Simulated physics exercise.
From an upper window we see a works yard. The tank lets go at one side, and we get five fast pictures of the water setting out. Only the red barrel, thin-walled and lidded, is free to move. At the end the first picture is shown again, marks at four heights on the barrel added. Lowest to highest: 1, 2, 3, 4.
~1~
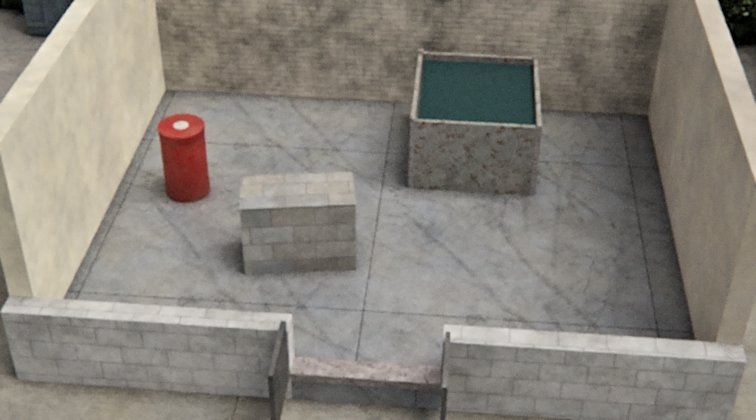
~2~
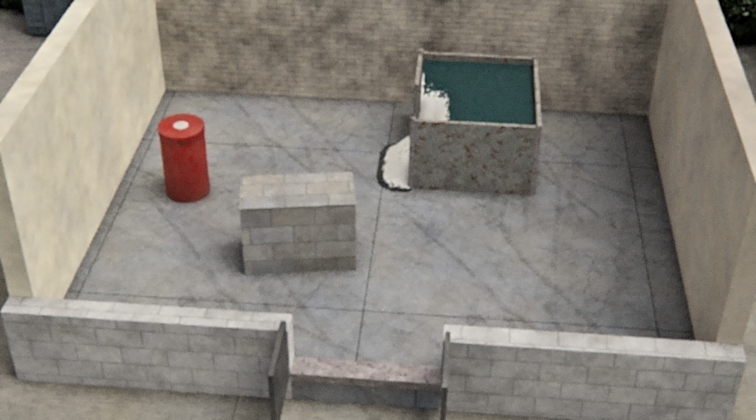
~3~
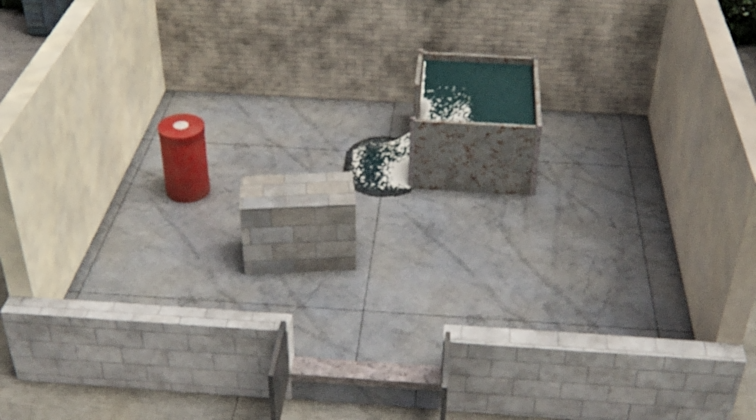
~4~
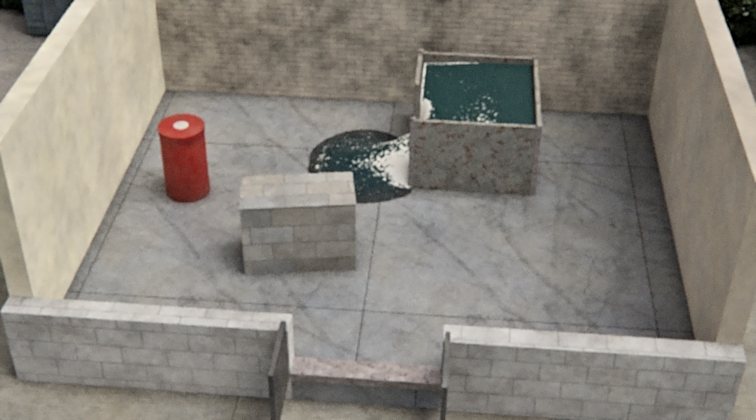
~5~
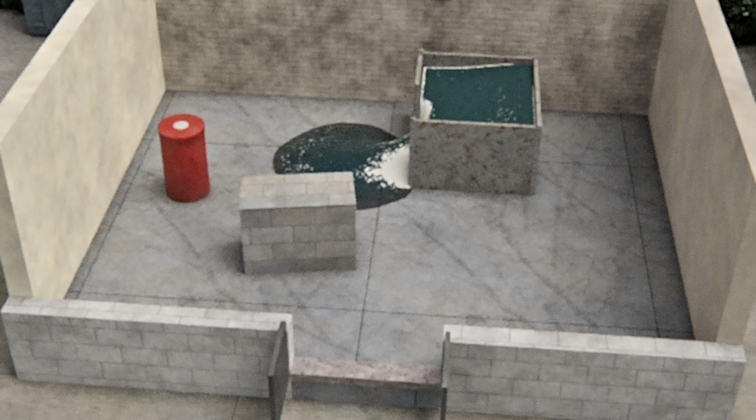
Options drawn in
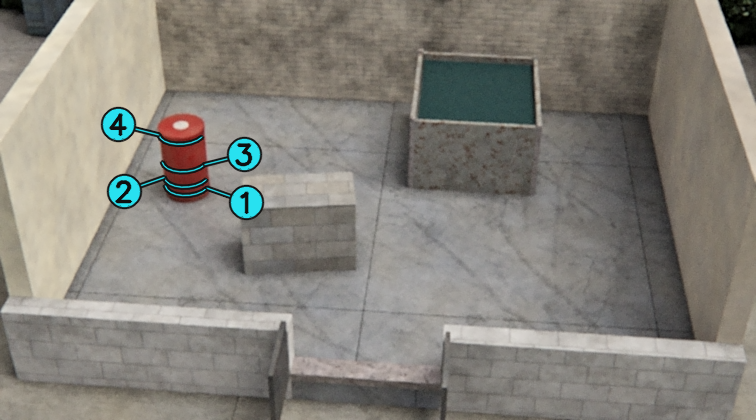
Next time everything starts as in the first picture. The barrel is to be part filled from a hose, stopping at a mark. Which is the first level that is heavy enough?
Line 3.
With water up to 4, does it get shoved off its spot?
No.
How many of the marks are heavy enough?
Two.
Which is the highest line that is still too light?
2.
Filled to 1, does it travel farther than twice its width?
Yes, it does.
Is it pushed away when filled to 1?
Yes, it does.
On the marked copy, 1 at (182, 195); 2 at (181, 187); 3 at (179, 171); 4 at (176, 144); from the bottom up 1, 2, 3, 4.
With 1, it is pushed about 5 times its own width away.
With 2, it is pushed about its own width away.
With 3, it does not move.
With 4, it does not move.
